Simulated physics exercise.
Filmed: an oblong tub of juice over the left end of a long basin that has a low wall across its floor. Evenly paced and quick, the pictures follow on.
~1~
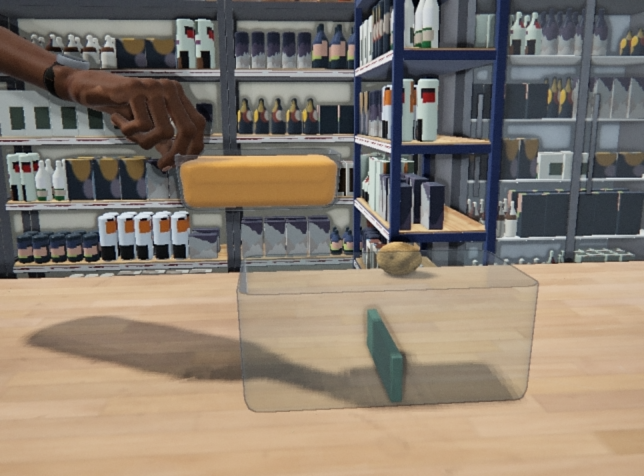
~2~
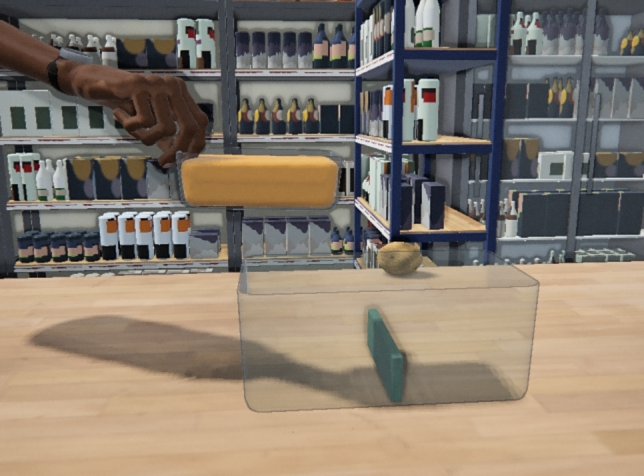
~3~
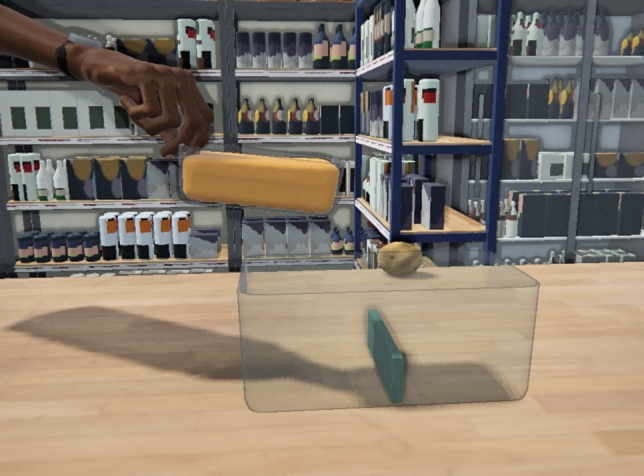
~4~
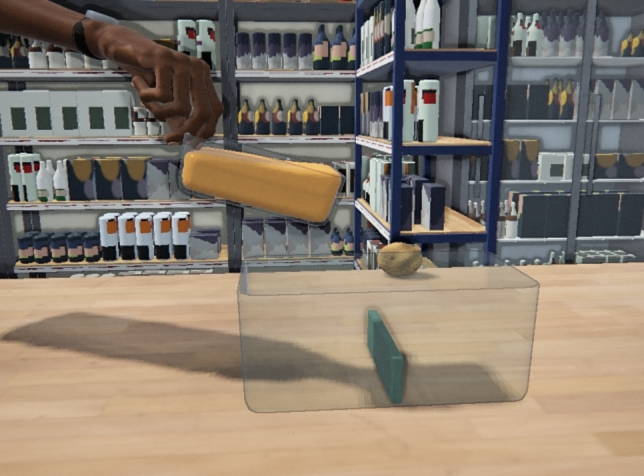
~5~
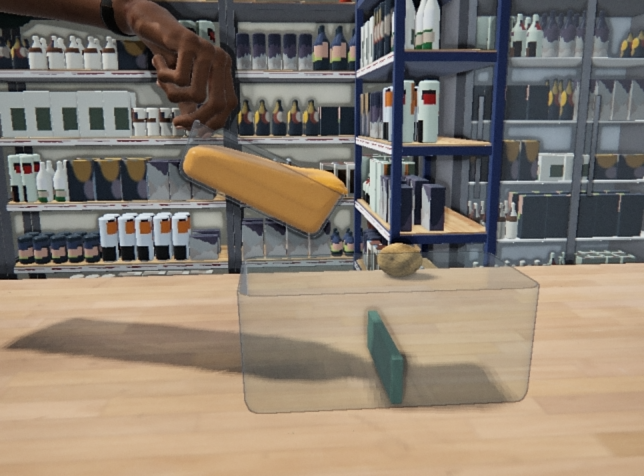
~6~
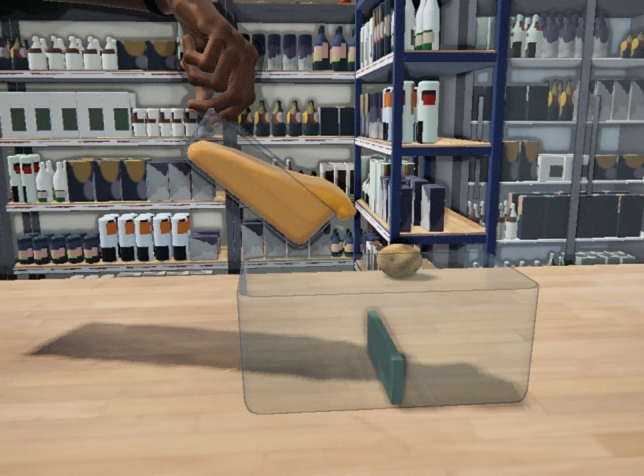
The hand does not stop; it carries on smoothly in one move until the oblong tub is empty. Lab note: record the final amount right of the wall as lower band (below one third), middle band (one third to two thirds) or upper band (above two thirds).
Lowest of three bands.
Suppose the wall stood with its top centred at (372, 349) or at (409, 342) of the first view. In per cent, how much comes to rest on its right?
Around 40 per cent for the first, around 20 per cent for the second.
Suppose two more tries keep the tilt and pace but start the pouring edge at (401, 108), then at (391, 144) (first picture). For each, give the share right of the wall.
You'd see around 70 per cent, and then around 70 per cent.
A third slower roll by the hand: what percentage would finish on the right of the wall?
Roughly 45 percent.
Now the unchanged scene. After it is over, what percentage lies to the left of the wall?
Share approx. 75 %.
A moment on, the oblong tub is tipped right over and 7 per cent is still to pour, 78 is left of the wall and 13 right of it.
Next, the oblong tub is tipped right over and 0 per cent is still to pour, 72 is left of the wall and 14 right of it.
Then the oblong tub is tipped right over and 0 per cent is still to pour, 76 is left of the wall and 16 right of it.
Later the oblong tub is tipped right over and 0 per cent is still to pour, 76 is left of the wall and 16 right of it.
At rest 76 per cent lies left of the wall, 16 right of it and 8 outside.
